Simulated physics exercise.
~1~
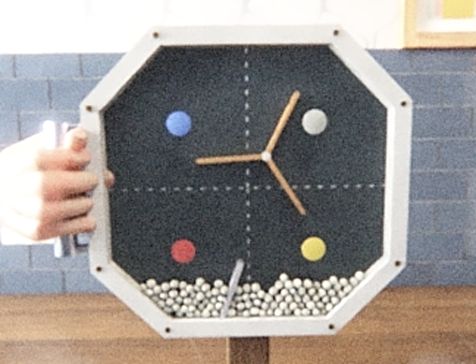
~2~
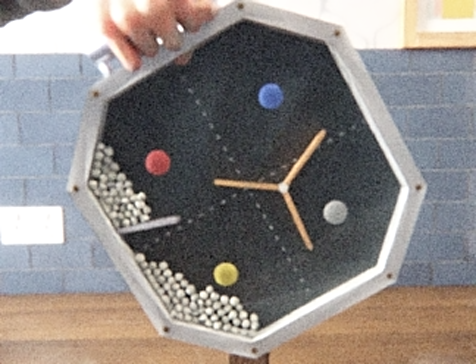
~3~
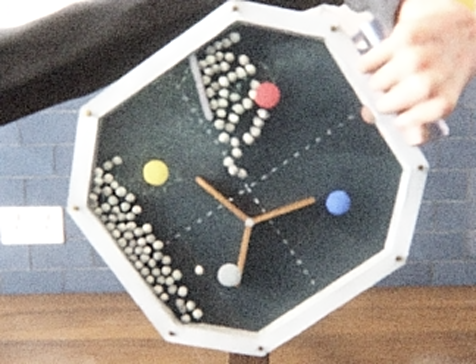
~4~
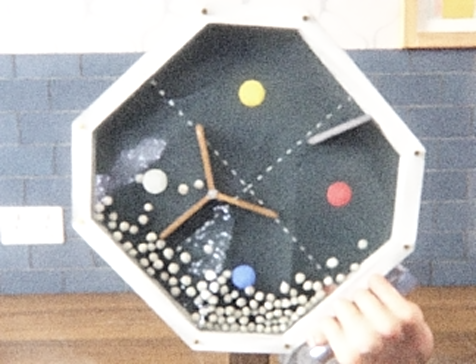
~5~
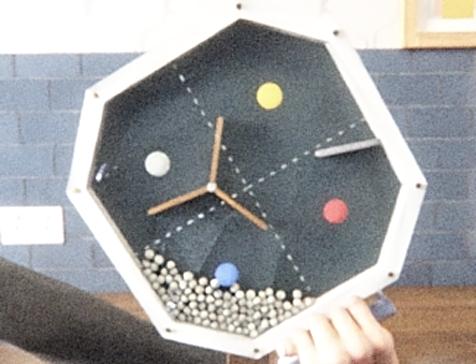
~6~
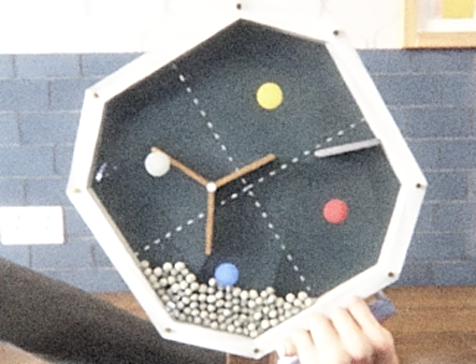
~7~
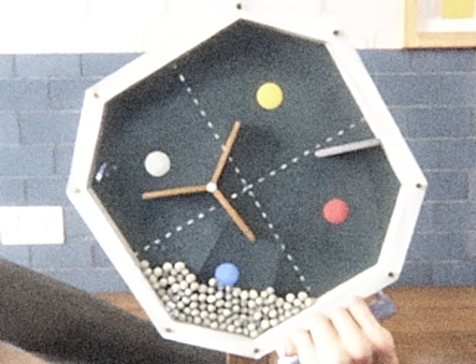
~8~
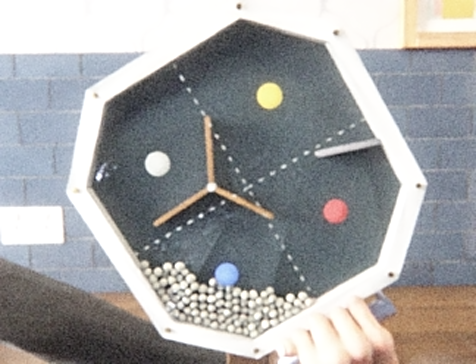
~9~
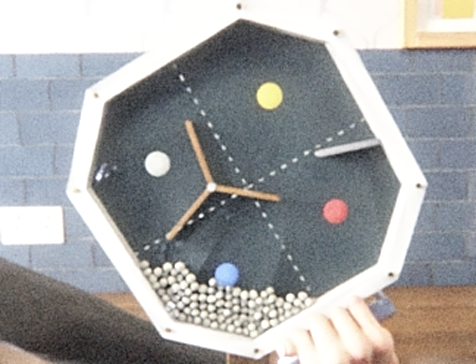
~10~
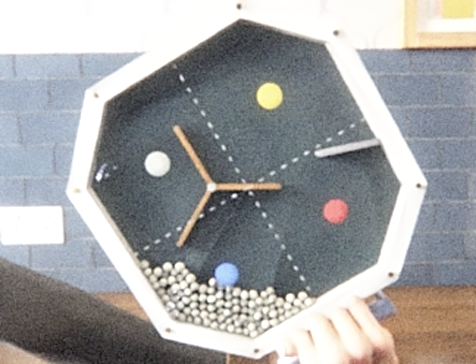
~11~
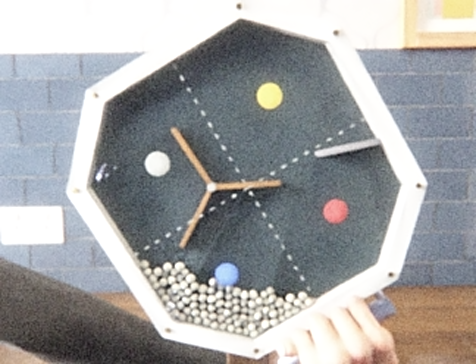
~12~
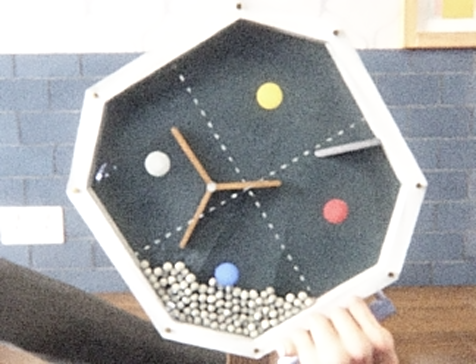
Against a blue-grey brick wall above a wooden surface, a pale-framed, many-sided box with a dark interior is seen straight on. White balls lie along its bottom below red and yellow dots, with blue and grey dots higher up and a three-armed brown spinner near the middle. A hand at the left edge swings the box clockwise, and the balls heap up the left side. Some ride up behind a short grey bar, then spill down past the red dot. The box stops with the balls pooled around the blue dot at the bottom, while the spinner keeps turning, slows and stops.
